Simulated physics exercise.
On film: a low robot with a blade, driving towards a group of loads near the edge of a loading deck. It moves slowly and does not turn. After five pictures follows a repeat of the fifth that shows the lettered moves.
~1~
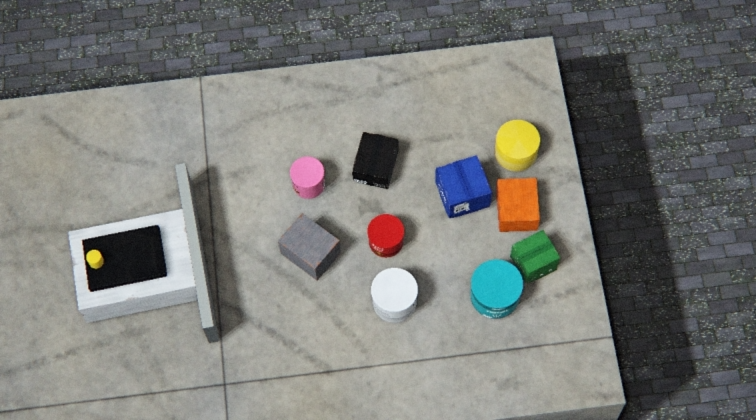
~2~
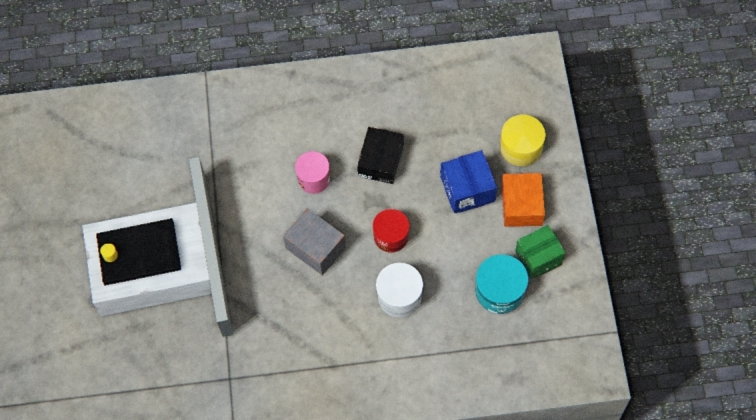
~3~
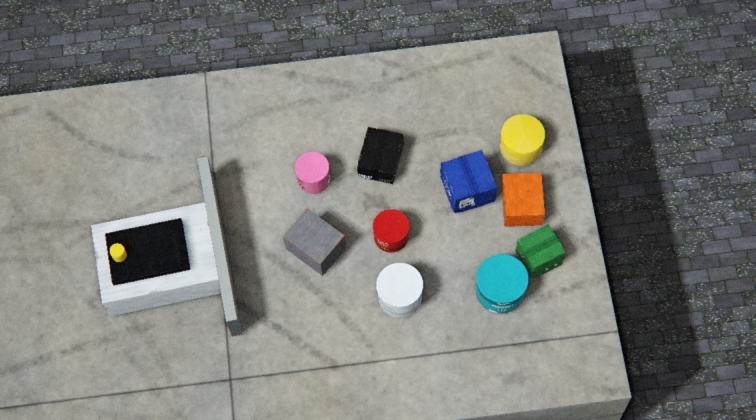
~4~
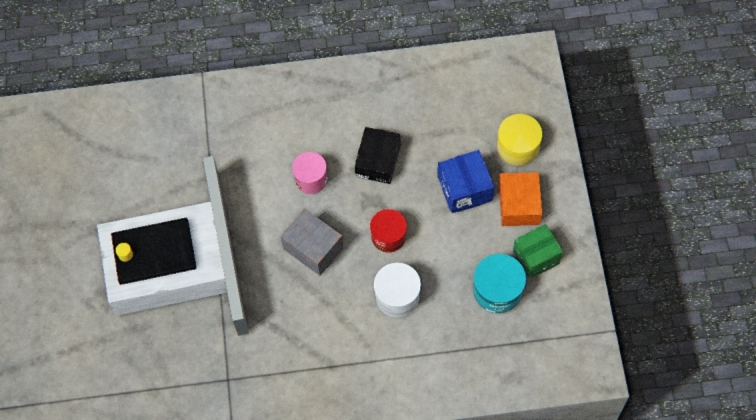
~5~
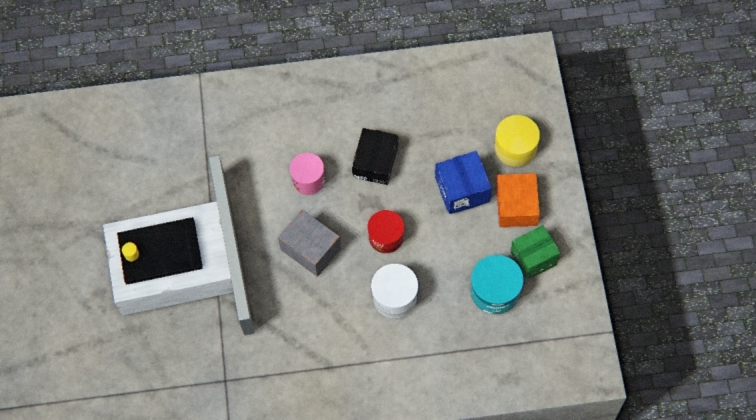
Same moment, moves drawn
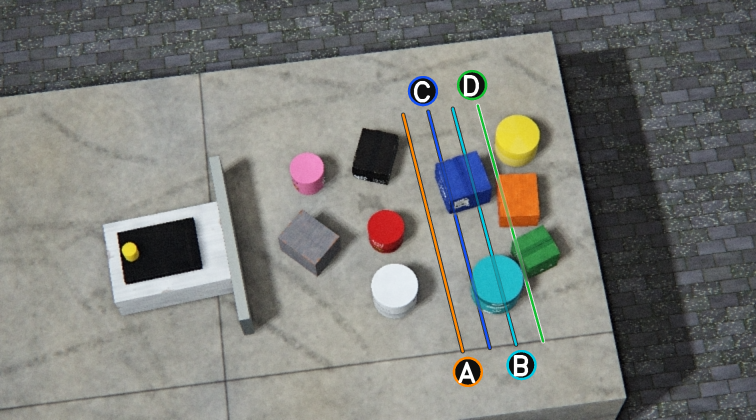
The video shows a low white robot with an upright grey blade creeping slowly to the right across a pale stone deck, while the colourful boxes and cylinders in front of it stay where they are.
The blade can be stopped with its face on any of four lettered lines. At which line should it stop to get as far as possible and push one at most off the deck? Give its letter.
It can go as far as D.
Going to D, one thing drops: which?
The orange crate.
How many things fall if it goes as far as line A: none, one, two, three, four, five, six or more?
In all, none.
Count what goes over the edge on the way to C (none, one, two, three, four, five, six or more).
By then, none.
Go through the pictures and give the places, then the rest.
The first frame shows robot (130, 256); grey crate (309, 247); red pail (386, 236).
The second frame shows robot (145, 250); white pail (400, 291).
The third frame shows robot (154, 250); green box (540, 252).
The fourth frame shows robot (159, 249); orange crate (520, 200).
The fifth frame shows robot (165, 249); black box (375, 156); blue parcel (463, 183); grey crate (310, 243).
On the marked copy, A at (432, 228); B at (483, 222); C at (458, 225); D at (509, 219).
Following D. Soon after the start, robot (268, 236); pink pail (340, 169); grey crate (359, 245).
Later, robot (369, 224); green box (543, 250); orange crate (525, 198).
In the end, robot (445, 214); orange crate over the edge; green box (588, 246); one fallen.
As for the rest, A is within the limit but short; B is within the limit but short; C is within the limit but short.
